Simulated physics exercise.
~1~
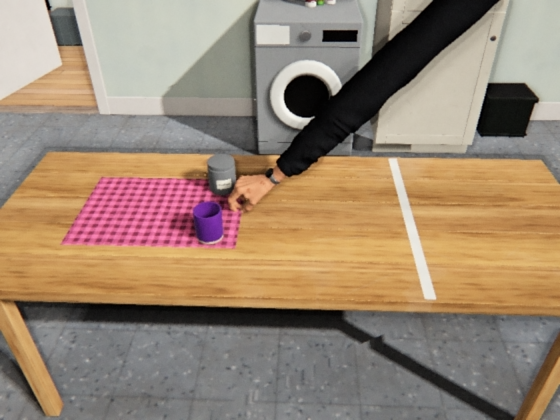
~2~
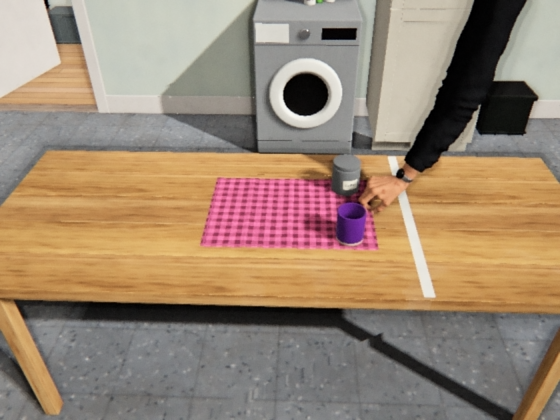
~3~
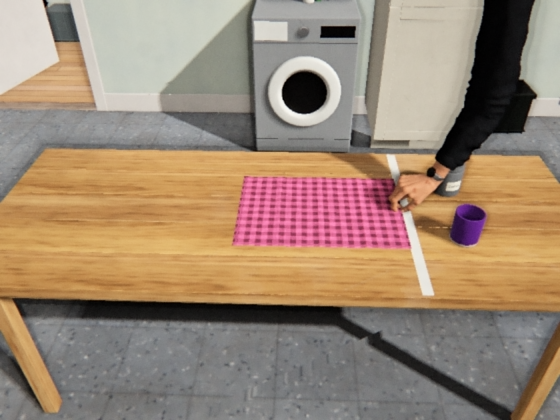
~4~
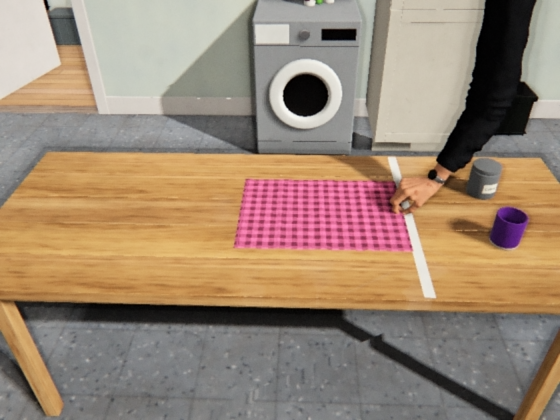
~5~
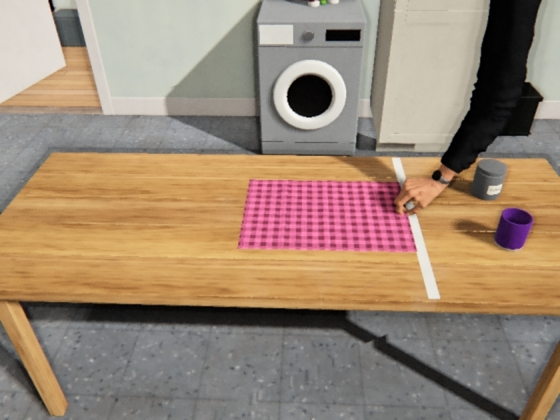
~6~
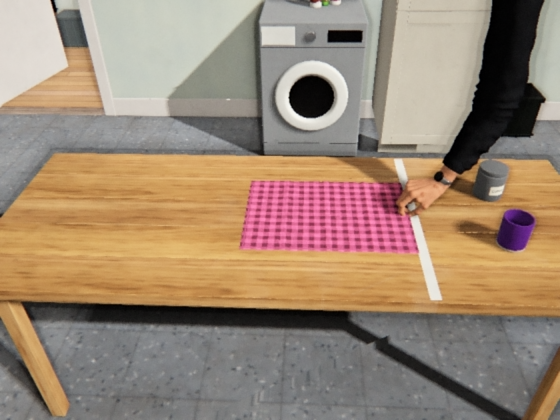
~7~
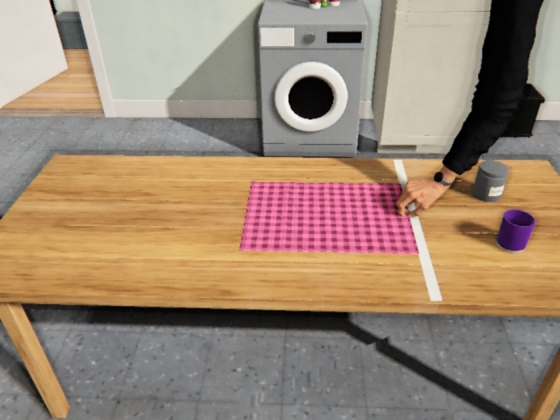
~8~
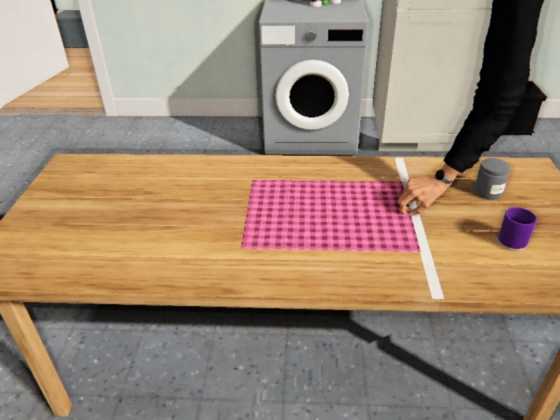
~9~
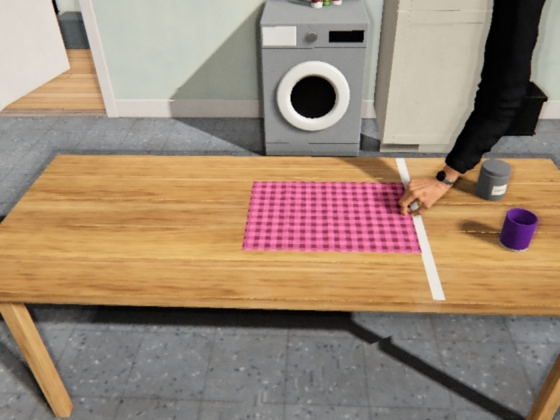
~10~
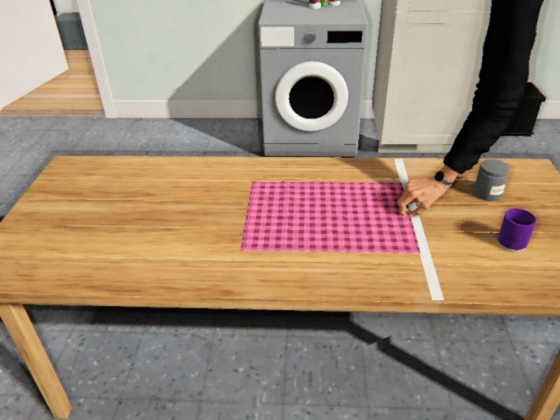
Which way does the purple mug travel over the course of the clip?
The purple mug moves to the right, first riding on the cloth and then sliding off it past the tape.
